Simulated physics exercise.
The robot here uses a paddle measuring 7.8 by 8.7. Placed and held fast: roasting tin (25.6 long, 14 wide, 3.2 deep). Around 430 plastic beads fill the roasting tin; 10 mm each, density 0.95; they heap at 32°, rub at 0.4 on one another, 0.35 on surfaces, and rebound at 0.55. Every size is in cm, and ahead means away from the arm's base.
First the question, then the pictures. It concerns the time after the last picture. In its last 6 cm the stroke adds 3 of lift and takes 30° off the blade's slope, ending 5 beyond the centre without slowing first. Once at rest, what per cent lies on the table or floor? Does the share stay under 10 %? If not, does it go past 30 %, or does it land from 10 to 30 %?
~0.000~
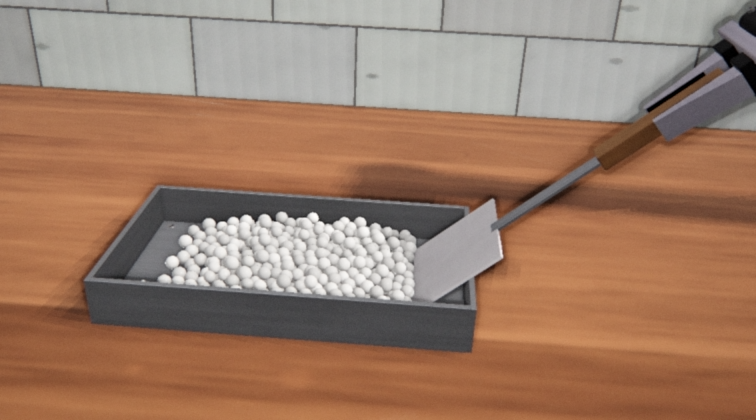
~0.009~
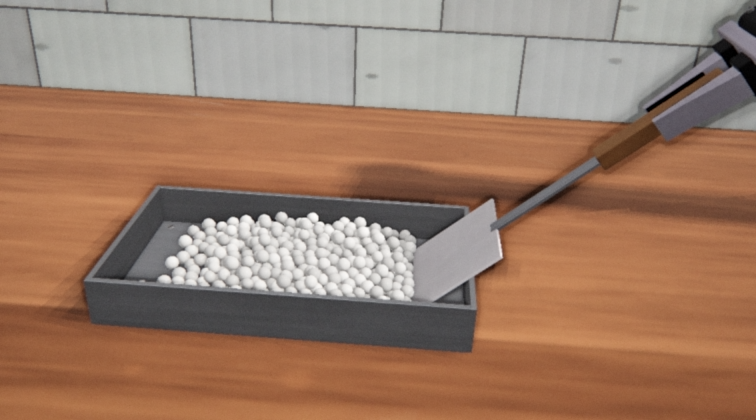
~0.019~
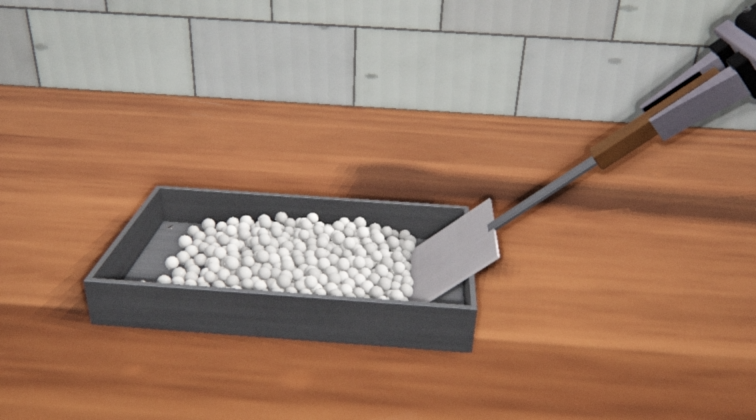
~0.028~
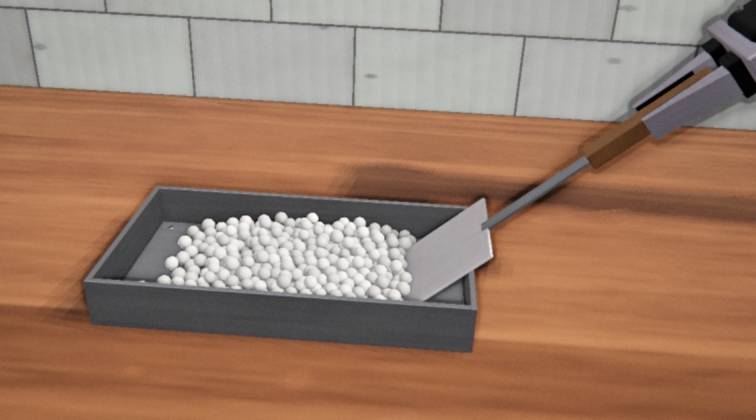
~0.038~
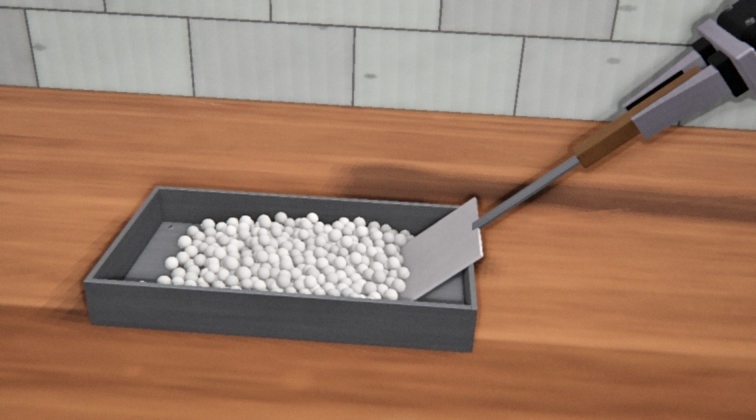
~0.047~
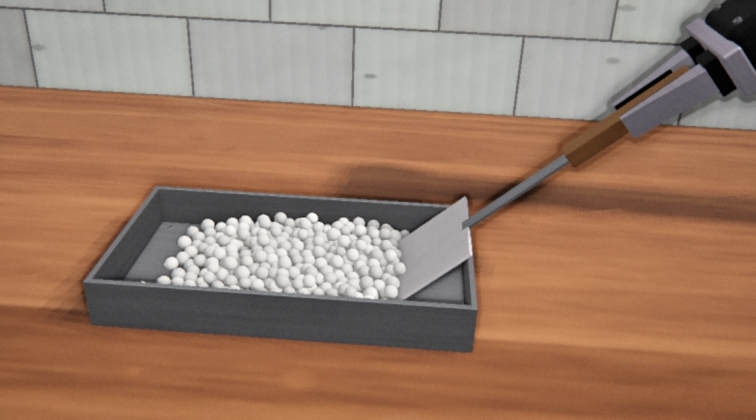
Yes, it stays under 10 %.
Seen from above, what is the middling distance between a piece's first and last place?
Distance: Near 5 cm.
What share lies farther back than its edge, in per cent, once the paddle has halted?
Estimated share: Close to 35 %.
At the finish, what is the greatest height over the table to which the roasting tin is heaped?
Some 4.0 cm above the table.
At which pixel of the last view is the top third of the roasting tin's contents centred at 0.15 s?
Centre: Roughly (292, 240) in the last picture.
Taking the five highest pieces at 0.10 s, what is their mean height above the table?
They are around 5 cm up.
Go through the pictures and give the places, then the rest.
The first picture shows paddle top edge at (498, 226), sloping 42°; upper third of the load around (307, 263), from x 140 to 415, top at y 220; 428 in the roasting tin.
The second picture shows paddle top edge at (497, 226), sloping 42°; upper third of the load around (307, 263), from x 140 to 415, top at y 220.
The third picture shows paddle top edge at (494, 226), sloping 42°; upper third of the load around (307, 263), from x 140 to 415, top at y 220.
The fourth picture shows paddle top edge at (488, 225), sloping 42°; upper third of the load around (310, 263), from x 140 to 415, top at y 220.
The fifth picture shows paddle top edge at (479, 225), sloping 42°; upper third of the load around (311, 263), from x 140 to 415, top at y 220.
The sixth picture shows paddle top edge at (468, 224), sloping 42°; upper third of the load around (318, 262), from x 140 to 415, top at y 220; 428 in the roasting tin.
By 0.10 s, sloping 42°, highest piece 6 above the table; 428 in the roasting tin.
By 0.15 s, sloping 30°, highest piece 7 above the table; 428 in the roasting tin.
By 0.38 s, sloping 12°, highest piece 5 above the table; 425 in the roasting tin, 3 on the table or floor.
By 1.43 s, sloping 12°, highest piece 4 above the table; 425 in the roasting tin, 3 on the table or floor.
Final count, 425 in the roasting tin, 3 on the table or floor. That is 1 % on the table or floor.
